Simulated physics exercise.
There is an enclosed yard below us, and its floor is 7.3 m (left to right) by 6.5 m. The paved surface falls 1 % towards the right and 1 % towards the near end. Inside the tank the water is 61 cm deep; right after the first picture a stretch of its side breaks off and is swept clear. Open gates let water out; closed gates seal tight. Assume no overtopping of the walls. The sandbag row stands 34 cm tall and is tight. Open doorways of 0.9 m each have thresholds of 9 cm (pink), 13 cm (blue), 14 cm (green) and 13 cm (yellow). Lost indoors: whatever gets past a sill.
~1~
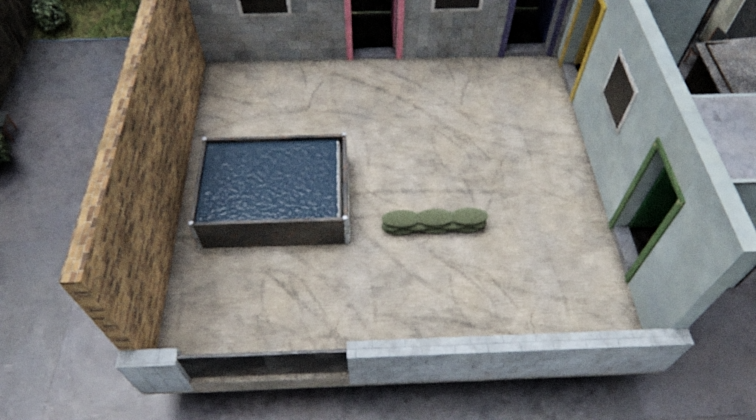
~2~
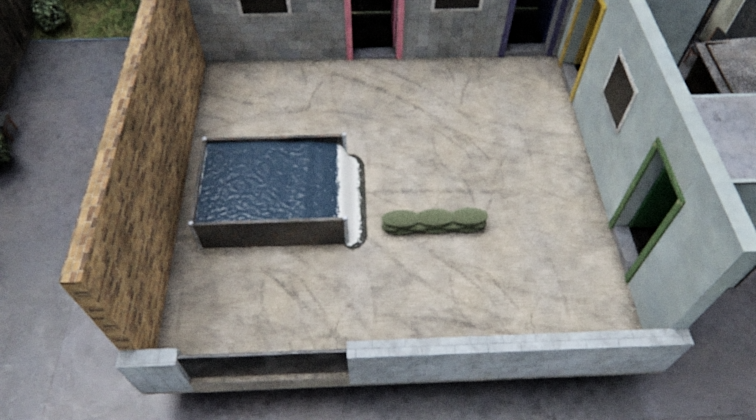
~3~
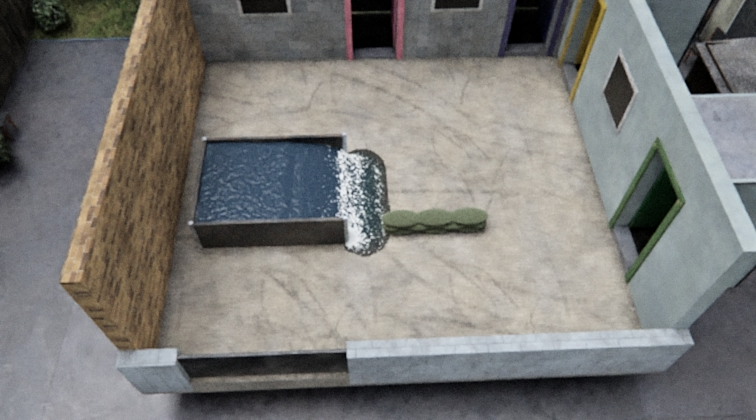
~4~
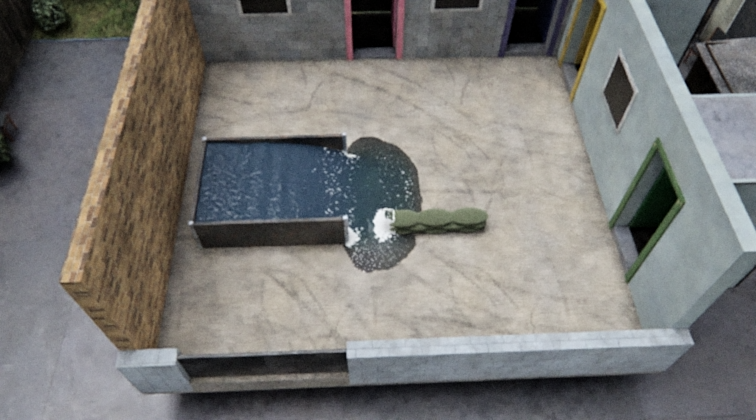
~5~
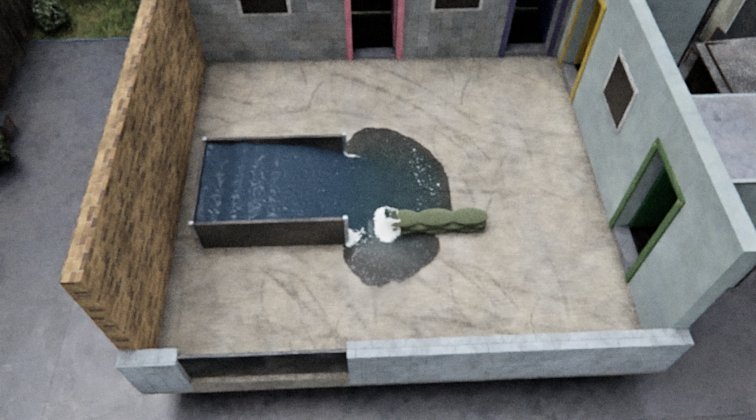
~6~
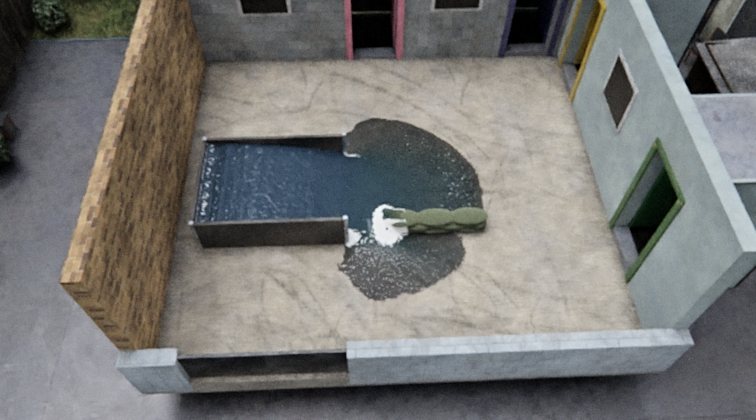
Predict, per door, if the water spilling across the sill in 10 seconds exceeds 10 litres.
My prediction: The pink door lets in less than the cap. The blue door lets in more than the cap. The green door lets in less than the cap. The yellow door lets in more than the cap.
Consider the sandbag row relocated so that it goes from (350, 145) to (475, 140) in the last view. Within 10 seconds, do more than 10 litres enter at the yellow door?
At yellow, compared with that limit: Limit not reached.
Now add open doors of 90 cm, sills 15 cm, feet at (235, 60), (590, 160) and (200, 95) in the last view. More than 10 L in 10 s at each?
In sequence the answers are less than that, more than that and less than that.
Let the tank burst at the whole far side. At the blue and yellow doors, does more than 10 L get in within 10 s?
Checking each door against the limit: Blue does not exceed it, yellow tops it.
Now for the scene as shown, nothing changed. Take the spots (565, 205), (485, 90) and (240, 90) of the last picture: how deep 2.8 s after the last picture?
Reading - approx. 9 / 3 / 0 cm.
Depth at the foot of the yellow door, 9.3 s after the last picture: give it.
About 7.0 centimetres.
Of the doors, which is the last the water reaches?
Looks like the pink door.
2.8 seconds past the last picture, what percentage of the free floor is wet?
55 %.
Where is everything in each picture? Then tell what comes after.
In the first picture, the tank at (272, 180) is whole and still, 61 cm deep.
In the second picture, the front is at (348, 157), 1.0 m from the gap at (344, 193); 0.3 m2 of floor is under water; 61 cm left at the back of the tank.
In the third picture, the front is at (368, 154), 1.1 m from the gap at (344, 194); 1.2 m2 of floor is under water; 61 cm left at the back of the tank.
In the fourth picture, the front is at (401, 254), 1.5 m from the gap at (344, 194); 2.5 m2 of floor is under water; 61 cm left at the back of the tank.
In the fifth picture, water pours out at (344, 194) and has run 1.8 m, to (437, 167); typically 7 cm deep outside, 60 cm at the tank's back.
In the sixth picture, the front is at (472, 177), 2.3 m from the gap at (344, 194); 5.4 m2 of floor is under water; 52 cm left at the back of the tank.
Then, 0.7 s after the last picture water covers 30 % of the floor and is deepest (42 cm) near (381, 227); pink door not reached, blue door not reached, green door not reached, yellow door not reached.
Then, 1.5 s after the last picture water covers 50 % of the floor and is deepest (34 cm) near (381, 227); pink door not reached, blue door not reached, green door 10 cm at the sill, 0 L in, yellow door not reached.
Then, 2.8 s after the last picture water covers 55 % of the floor and is deepest (30 cm) near (553, 63); pink door not reached, blue door 25 cm at the sill, 7 L in, green door 13 cm at the sill, 0 L in, yellow door 19 cm at the sill, 7 L in.
Then, 5.3 s after the last picture water covers 65 % of the floor and is deepest (16 cm) near (628, 351); pink door 4 cm at the sill, 0 L in, blue door 12 cm at the sill, 71 L in, green door 10 cm at the sill, 1 L in, yellow door 13 cm at the sill, 43 L in.
Then, 9.3 s after the last picture water covers 95 % of the floor and is deepest (14 cm) near (640, 351); pink door 2 cm at the sill, 0 L in, blue door 7 cm at the sill, 72 L in, green door 7 cm at the sill, 1 L in, yellow door 7 cm at the sill, 45 L in.
